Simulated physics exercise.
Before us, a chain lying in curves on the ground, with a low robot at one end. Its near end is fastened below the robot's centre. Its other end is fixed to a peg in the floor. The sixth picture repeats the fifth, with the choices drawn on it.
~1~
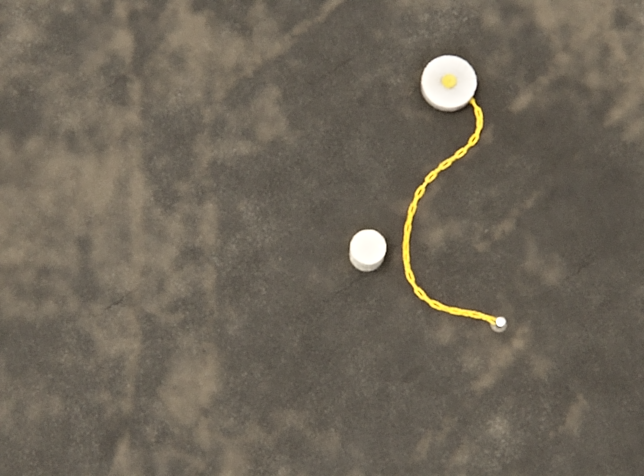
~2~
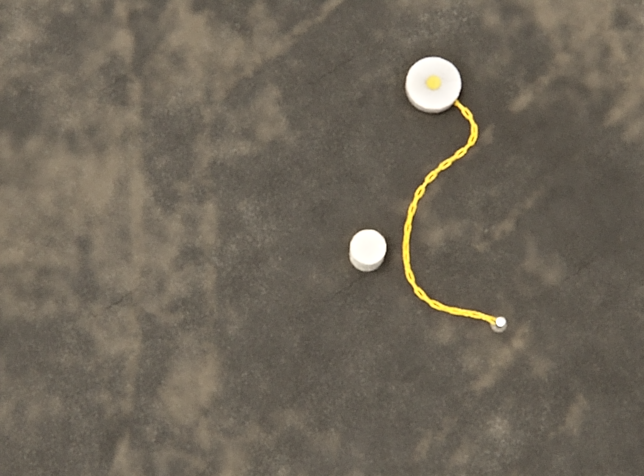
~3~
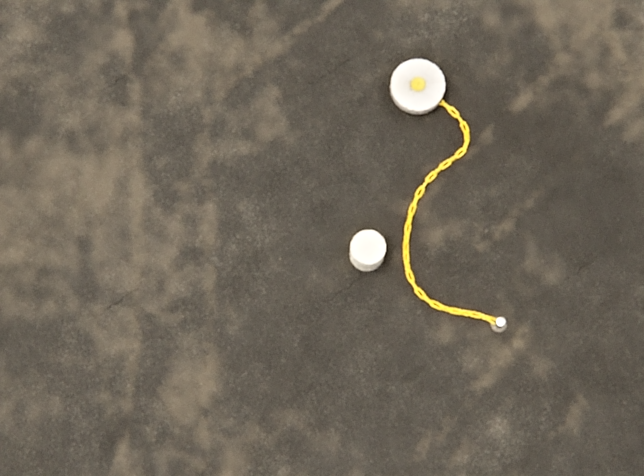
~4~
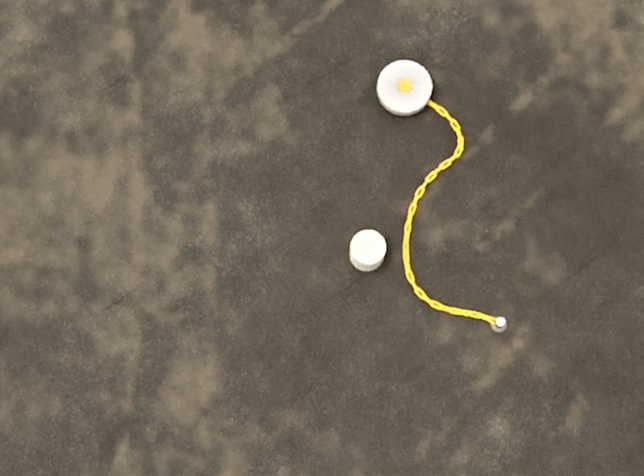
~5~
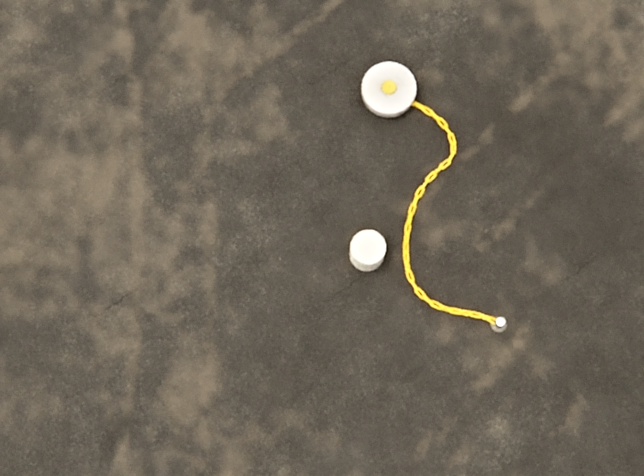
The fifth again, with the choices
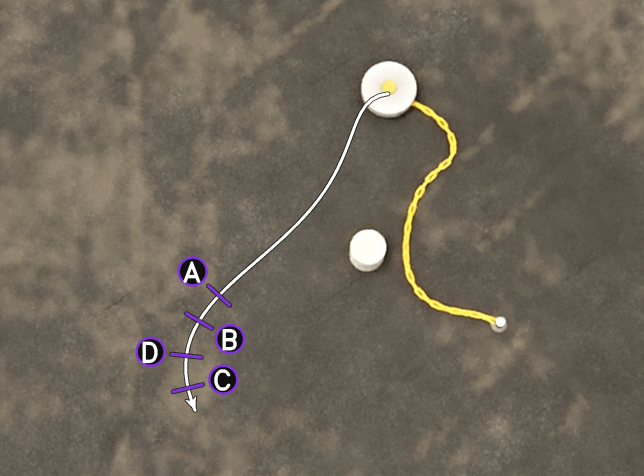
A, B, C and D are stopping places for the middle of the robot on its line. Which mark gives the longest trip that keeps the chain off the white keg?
Mark A.
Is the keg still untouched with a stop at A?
Yes.
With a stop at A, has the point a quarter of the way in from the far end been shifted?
No.
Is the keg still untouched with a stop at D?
No.
On the marked copy, A at (219, 296); B at (199, 321); C at (188, 388); D at (186, 356); the route from (388, 94) via (277, 244) to (195, 410).
Following A. Soon after the start, robot (339, 163), middle of the chain (411, 213).
Later, robot (281, 237), middle of the chain (411, 213).
In the end, robot (218, 294), middle of the chain (379, 227); nothing has been touched.
As for the rest, B brings the chain against the keg; C brings the chain against the keg; D brings the chain against the keg.
